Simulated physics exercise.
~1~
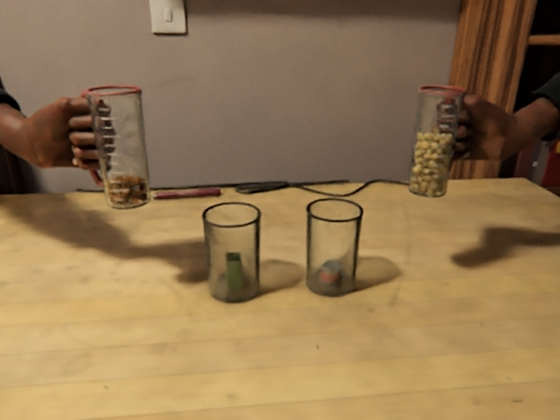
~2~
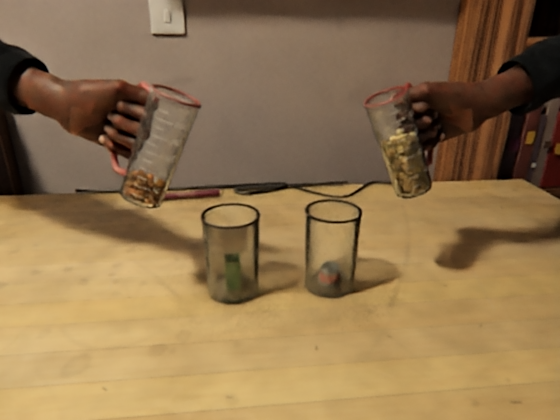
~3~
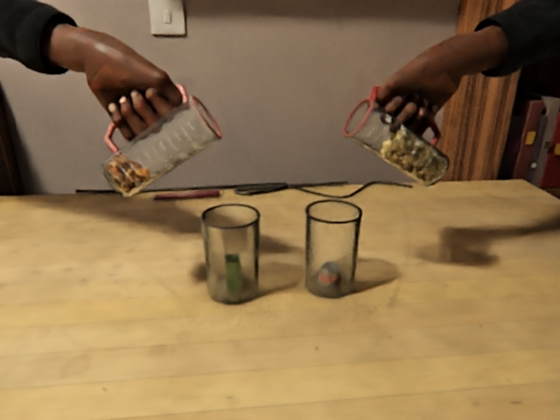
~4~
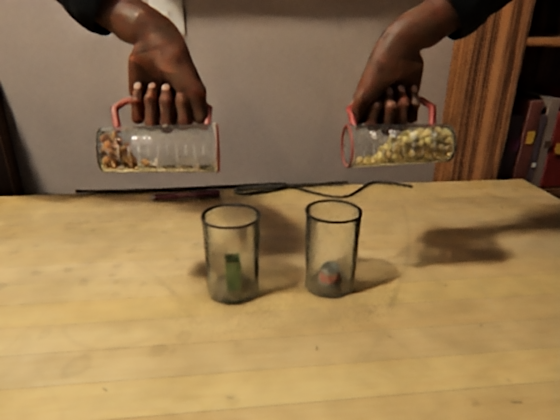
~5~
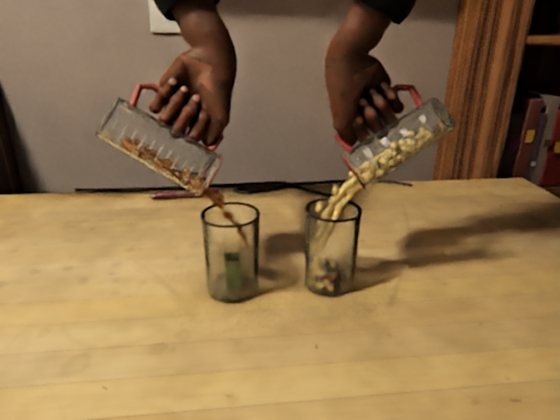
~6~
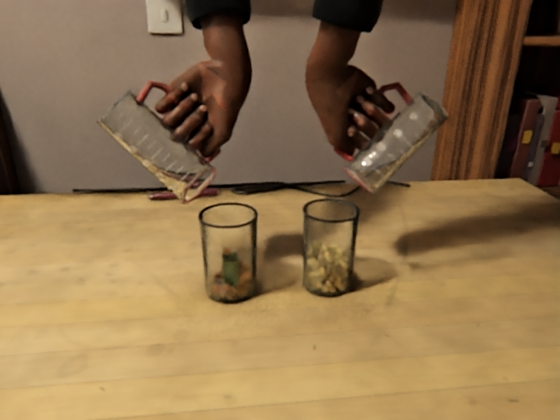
Two hands hold clear, red-rimmed cups above a pale wooden table, seen from the front and slightly above, with a grey wall behind. Between them stand two clear glasses, the left holding a small upright green object and the right a small reddish and bluish one. The hands bring the cups inward and tip them onto their sides, then further over. Brown bits pour into the left glass while pale yellow pieces tumble into the right. Finally, the green object still pokes above the shallow brown layer, while the pale pieces cover the other object completely.
